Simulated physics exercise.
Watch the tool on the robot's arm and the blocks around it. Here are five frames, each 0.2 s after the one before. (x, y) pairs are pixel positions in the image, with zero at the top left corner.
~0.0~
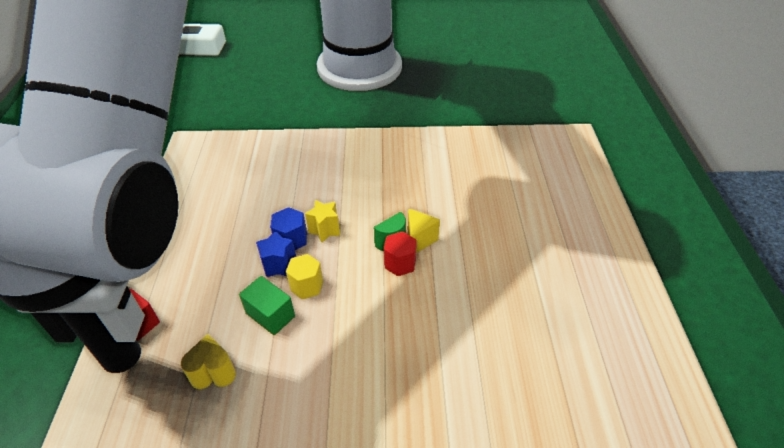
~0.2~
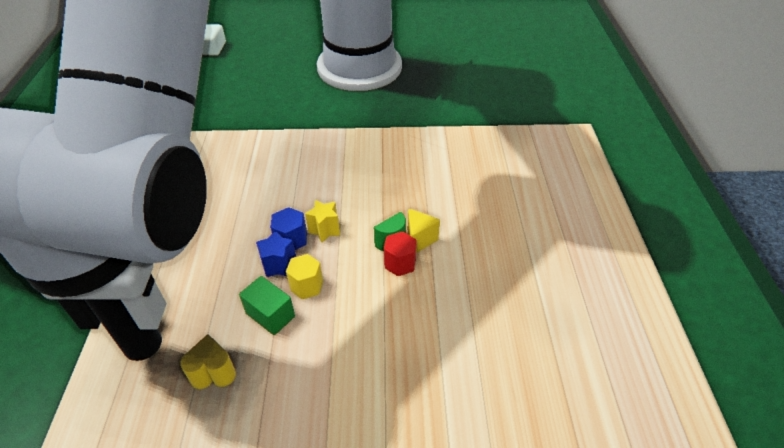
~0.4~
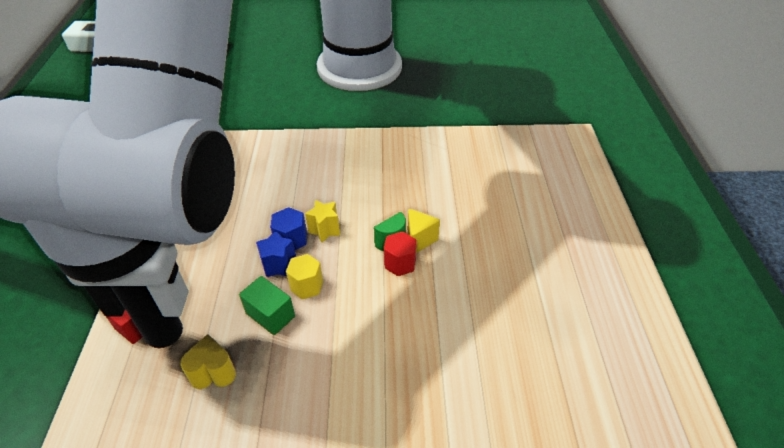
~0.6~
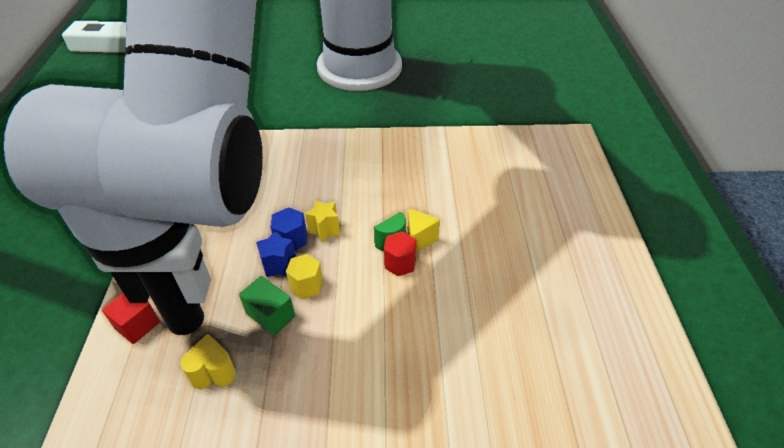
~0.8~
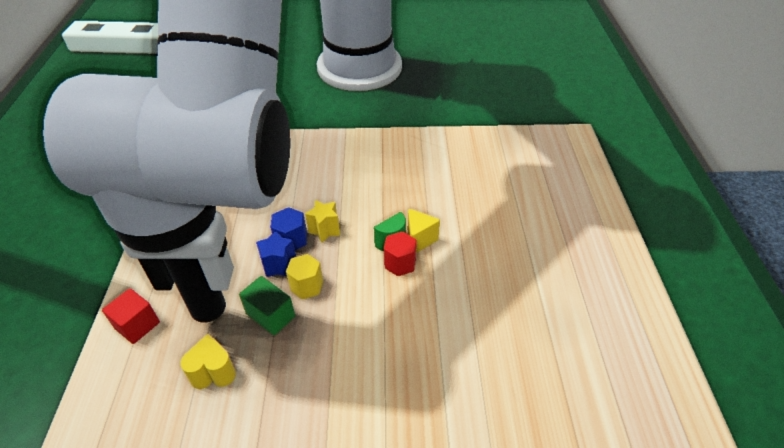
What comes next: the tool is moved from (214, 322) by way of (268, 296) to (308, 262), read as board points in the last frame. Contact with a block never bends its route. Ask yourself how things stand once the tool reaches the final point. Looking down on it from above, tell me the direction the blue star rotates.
Looking down on the board, it turns counter-clockwise.
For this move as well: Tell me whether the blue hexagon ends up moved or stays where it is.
At the end of the path, it will have moved.
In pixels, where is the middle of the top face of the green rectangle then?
Its top face will be centred at roughly (296, 285).
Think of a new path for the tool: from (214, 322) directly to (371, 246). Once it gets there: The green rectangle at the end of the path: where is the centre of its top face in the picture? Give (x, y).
The top centre is at (299, 286).
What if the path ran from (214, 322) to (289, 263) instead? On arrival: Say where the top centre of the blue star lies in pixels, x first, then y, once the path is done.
Close to (297, 223).
The first path, step by step. One third of the way, tool (248, 291); green rectangle (281, 290), turned 35° clockwise; yellow hexagon (310, 265).
Two thirds of the way, tool (280, 270); green rectangle (296, 286), turned 85° clockwise; blue star (276, 242); yellow hexagon (329, 264), turned 50° anticlockwise.
At the end, tool (306, 248); green rectangle (296, 285), turned 90° clockwise; blue star (279, 232), turned 55° anticlockwise; blue hexagon (285, 208), turned 25° clockwise; yellow hexagon (329, 264), turned 50° anticlockwise.
